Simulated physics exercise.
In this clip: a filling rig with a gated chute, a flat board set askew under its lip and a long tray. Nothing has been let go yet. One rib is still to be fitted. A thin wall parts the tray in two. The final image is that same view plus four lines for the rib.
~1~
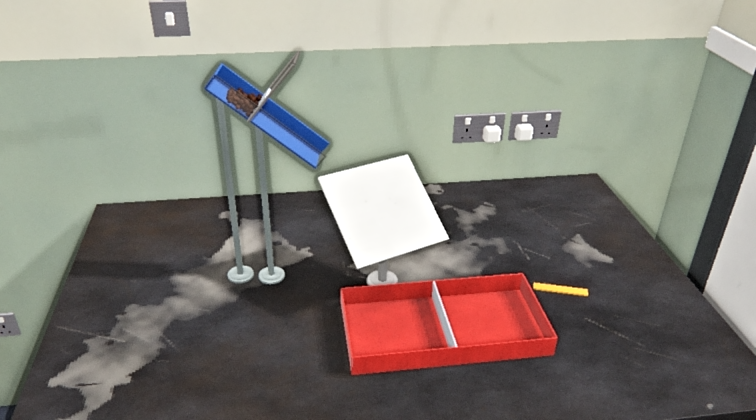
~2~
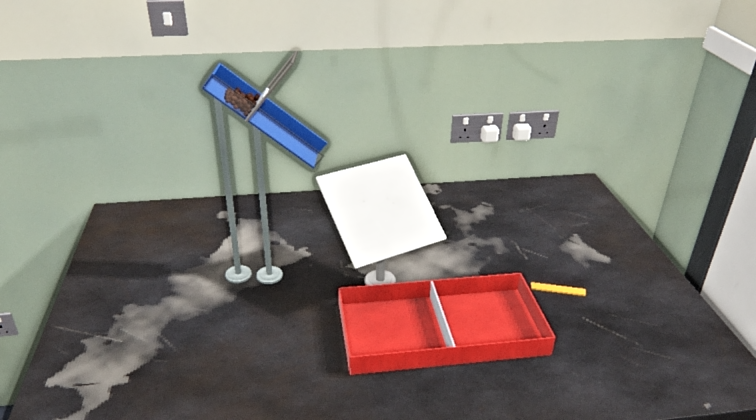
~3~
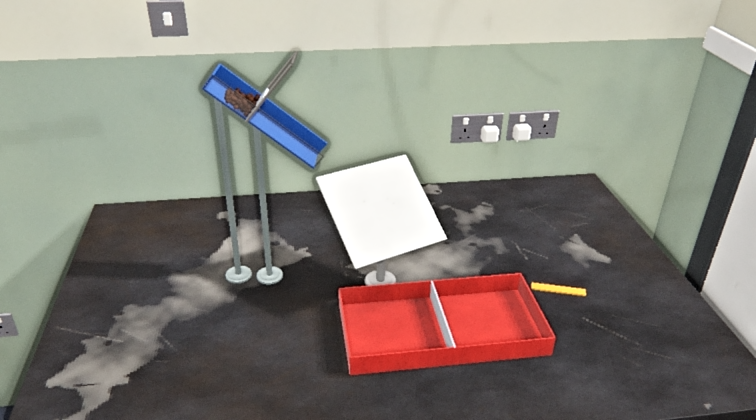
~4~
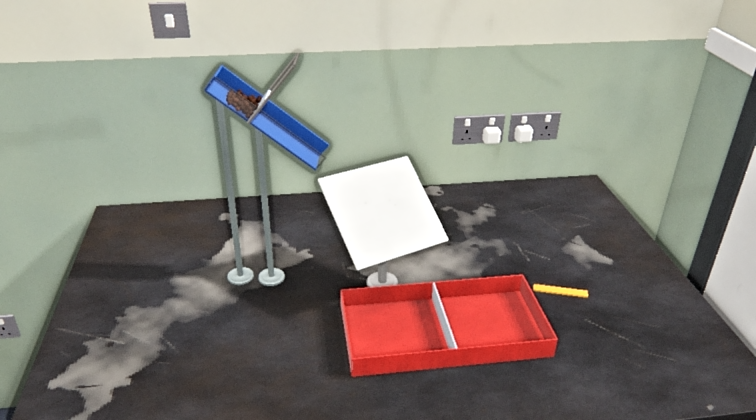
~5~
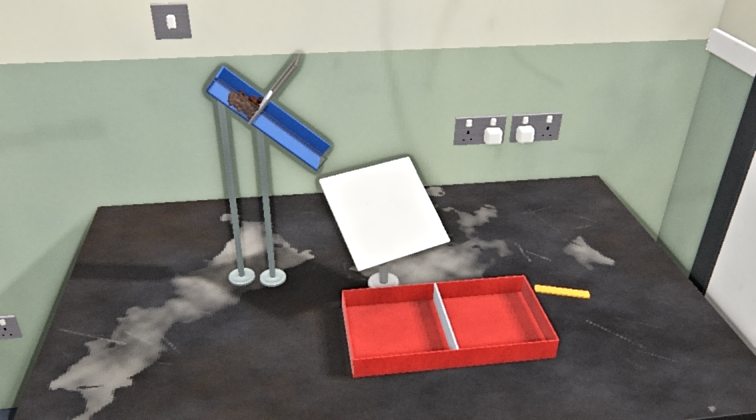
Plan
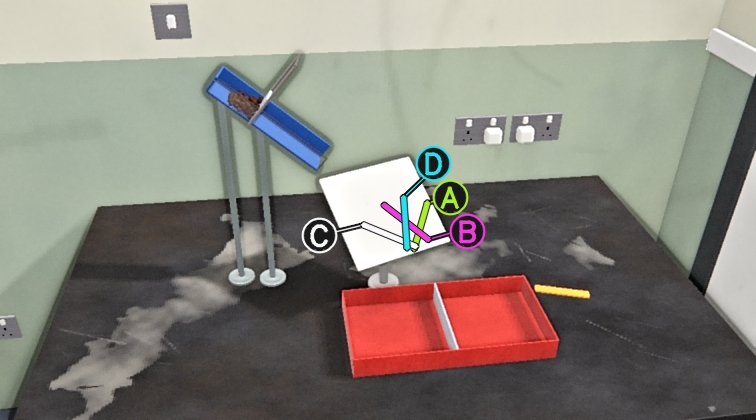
Blue sloping chute holding brown berries behind a shut gate above a tilted white board and divided red tray, nothing visibly moving.
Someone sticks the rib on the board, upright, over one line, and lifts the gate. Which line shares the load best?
Take B.
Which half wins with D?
More lands on the left.
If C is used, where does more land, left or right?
More lands on the right.
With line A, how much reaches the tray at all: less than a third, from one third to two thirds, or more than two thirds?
It is more than two thirds.
On the marked copy, line A from (427, 202) to (414, 248); line B from (384, 205) to (428, 239); line C from (363, 224) to (415, 246); line D from (403, 197) to (407, 247).
If A is chosen, of what is caught, nearly all in the left half, a small part in the right.
If B is chosen, of what is caught, about half in the left half, about half in the right.
If C is chosen, of what is caught, a small part in the left half, nearly all in the right.
If D is chosen, of what is caught, nearly all in the left half, a stray few in the right.
